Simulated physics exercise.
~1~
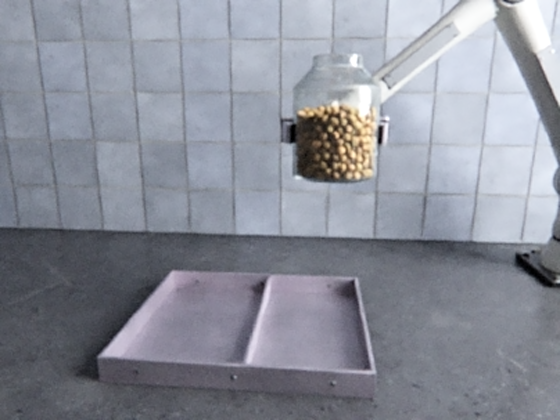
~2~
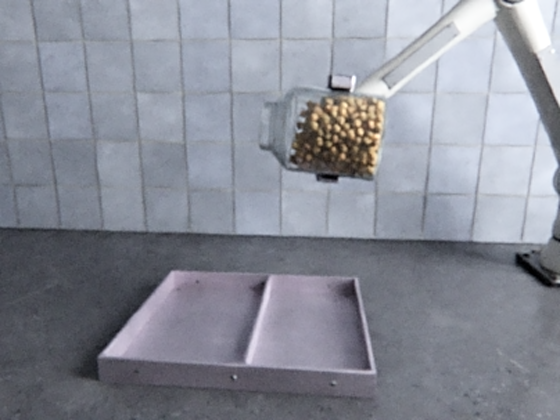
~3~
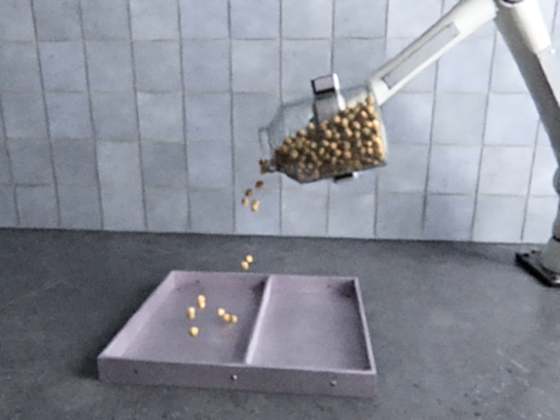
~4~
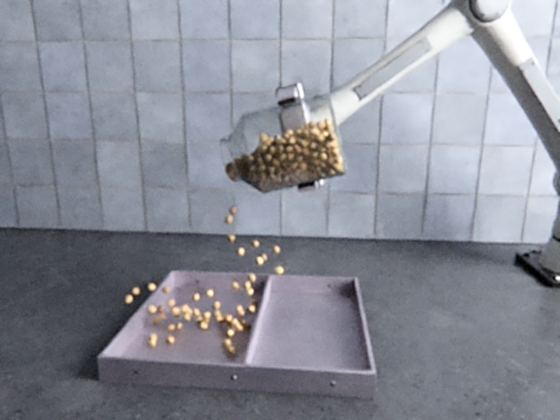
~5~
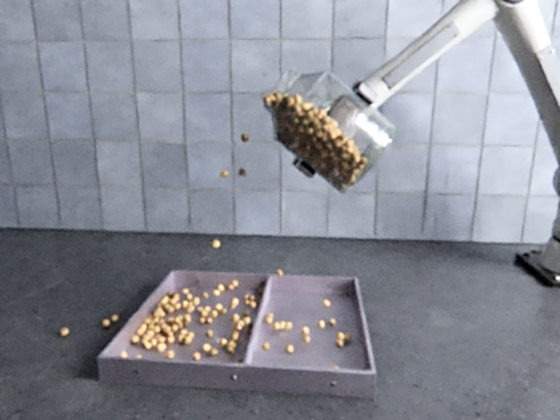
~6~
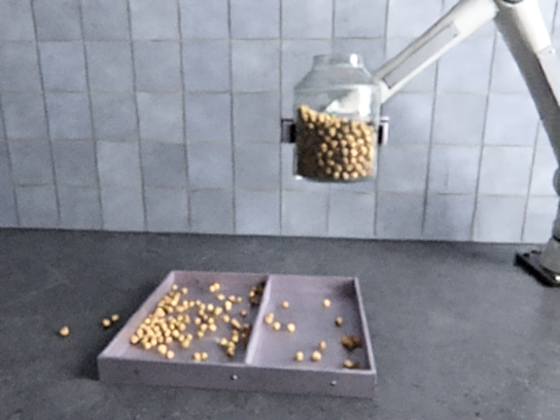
On a dark grey countertop before a wall of pale blue-grey tiles, seen from the front and slightly above, a light-coloured robotic arm at the right grips a clear jar partly filled with tan chickpeas. Below sits a shallow mauve tray split in two by a divider. The arm tips the jar onto its side, mouth to the left, and chickpeas begin dropping into the left part. The jar moves left and more scatter, then it shifts back right and tilts upward as stragglers fall. Finally it stands upright, still holding most chickpeas, with many in the left part, fewer in the right and a few on the counter.
